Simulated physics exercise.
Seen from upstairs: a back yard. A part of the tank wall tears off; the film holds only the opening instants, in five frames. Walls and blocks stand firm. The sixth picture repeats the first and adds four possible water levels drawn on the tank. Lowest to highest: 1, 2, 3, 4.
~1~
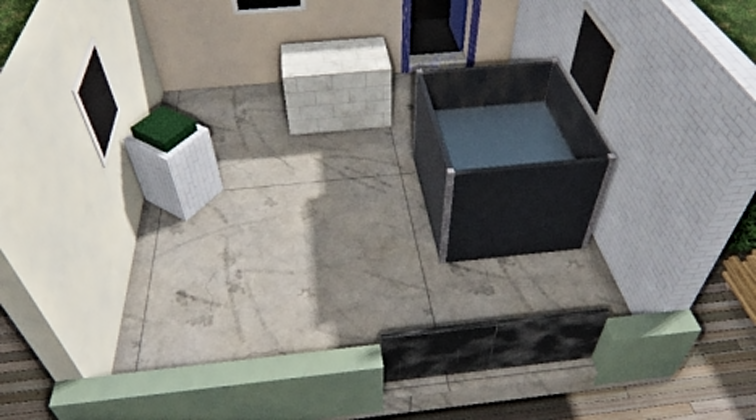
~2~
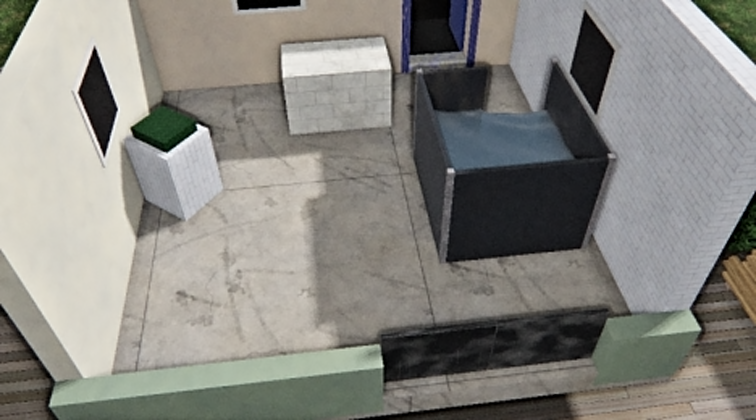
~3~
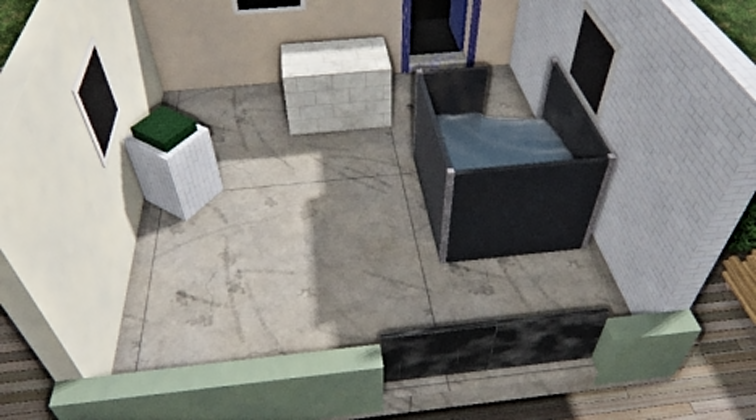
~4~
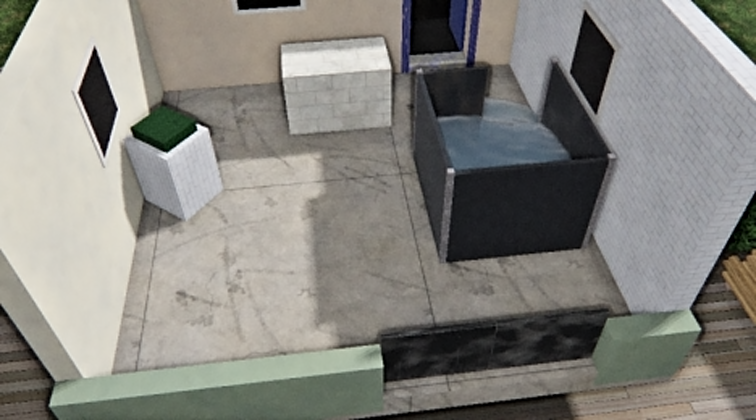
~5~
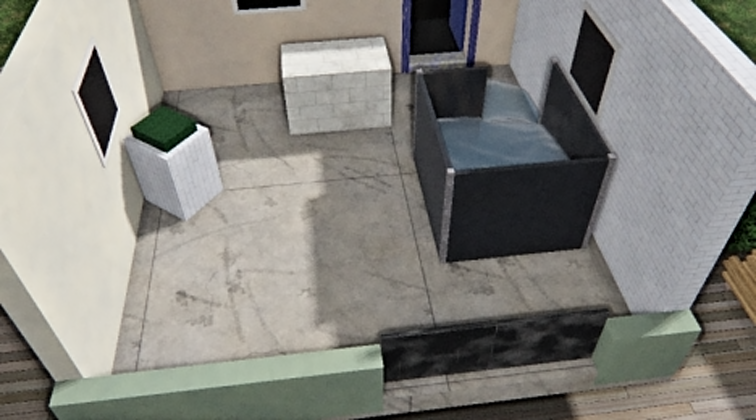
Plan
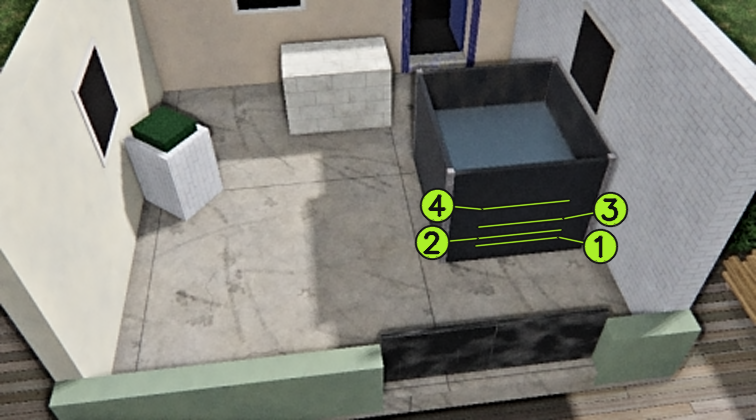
In a walled back yard seen from above, water lies still in a dark tank near the blue doorway; then part of the tank's back wall is gone, and the water's surface shifts and slopes unevenly inside.
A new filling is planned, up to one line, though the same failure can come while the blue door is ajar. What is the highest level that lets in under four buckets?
Choose 2.
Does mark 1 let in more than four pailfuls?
No, that is safe.
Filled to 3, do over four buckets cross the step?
Yes.
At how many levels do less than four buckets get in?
Two.
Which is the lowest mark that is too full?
It is 3.
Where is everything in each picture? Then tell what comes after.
Water in the tank at rest, its middle at (502, 150); foot of the blue doorway at (437, 70); shut gate at (494, 328).
Water covers 1 % of the ground, its front hidden from here.
Water covers 3 % of the ground, its front hidden from here.
Water covers 6 % of the ground, its front hidden from here.
Water covers 10 % of the ground, its front hidden from here.
On the marked copy, 1 at (517, 241); 2 at (519, 234); 3 at (521, 222); 4 at (525, 204); from the bottom up 1, 2, 3, 4.
If 1 is chosen, nothing gets over.
If 2 is chosen, a bucket or two gets in.
If 3 is chosen, about 11 bucketfuls get in.
If 4 is chosen, dozens of bucketfuls pour in.
